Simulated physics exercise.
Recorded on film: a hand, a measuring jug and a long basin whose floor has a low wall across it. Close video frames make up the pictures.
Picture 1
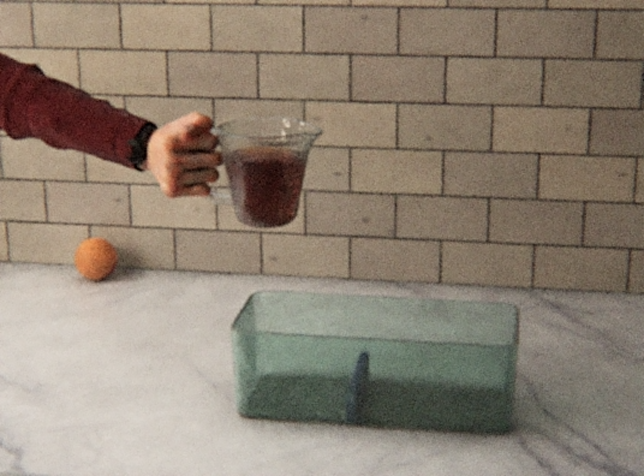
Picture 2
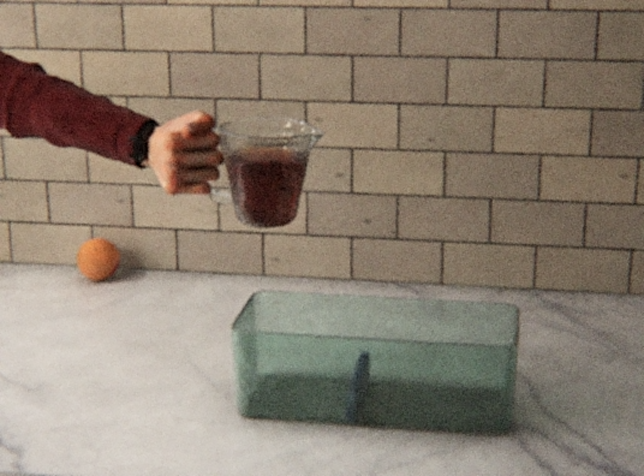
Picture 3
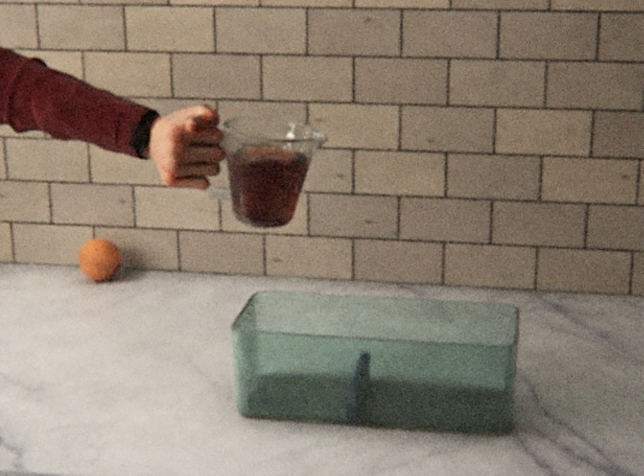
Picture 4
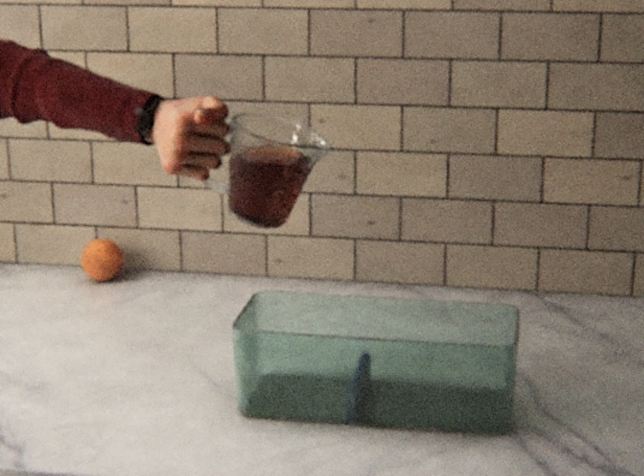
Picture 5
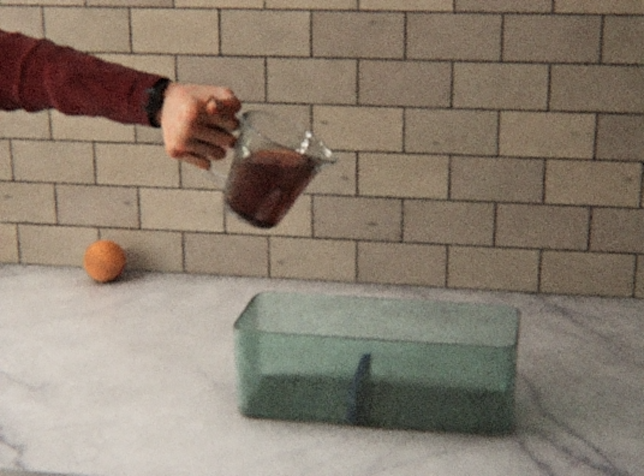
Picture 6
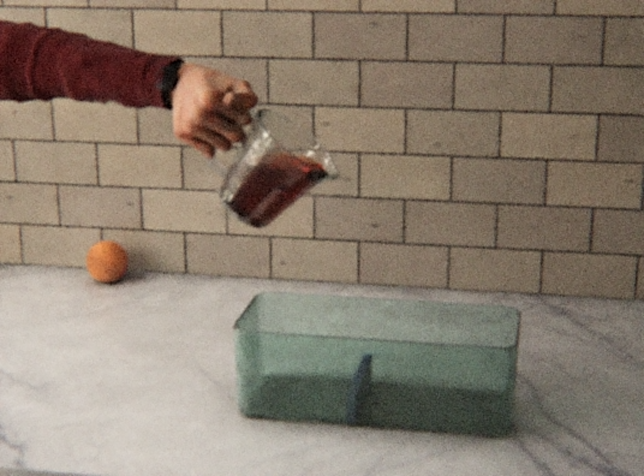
A hand tilts a clear jug of dark red liquid rightward above a greenish long basin.
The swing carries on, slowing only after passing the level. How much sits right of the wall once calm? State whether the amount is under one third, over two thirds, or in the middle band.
The share right of the wall falls in the middle range, one third to two thirds.
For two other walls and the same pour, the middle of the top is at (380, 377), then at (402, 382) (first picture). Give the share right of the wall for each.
Roughly 20 % and then 15 %.
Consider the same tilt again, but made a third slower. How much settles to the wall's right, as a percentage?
Roughly 70 in a hundred.
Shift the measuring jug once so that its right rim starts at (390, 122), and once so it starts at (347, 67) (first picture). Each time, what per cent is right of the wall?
It works out to around 80 % and then around 80 %.
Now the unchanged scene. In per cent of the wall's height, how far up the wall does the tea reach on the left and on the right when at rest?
About 30 per cent on the left and 20 per cent on the right.
A moment on, the measuring jug is tipped right over and 40 per cent is still to pour, 1 is left of the wall and 18 right of it.
Next, the measuring jug is tipped right over and 1 per cent is still to pour, 45 is left of the wall and 45 right of it.
Then the measuring jug is tipped right over and 0 per cent is still to pour, 49 is left of the wall and 47 right of it.
Later the measuring jug is tipped right over and 0 per cent is still to pour, 49 is left of the wall and 48 right of it.
At rest 49 per cent lies left of the wall, 48 right of it and 3 outside.
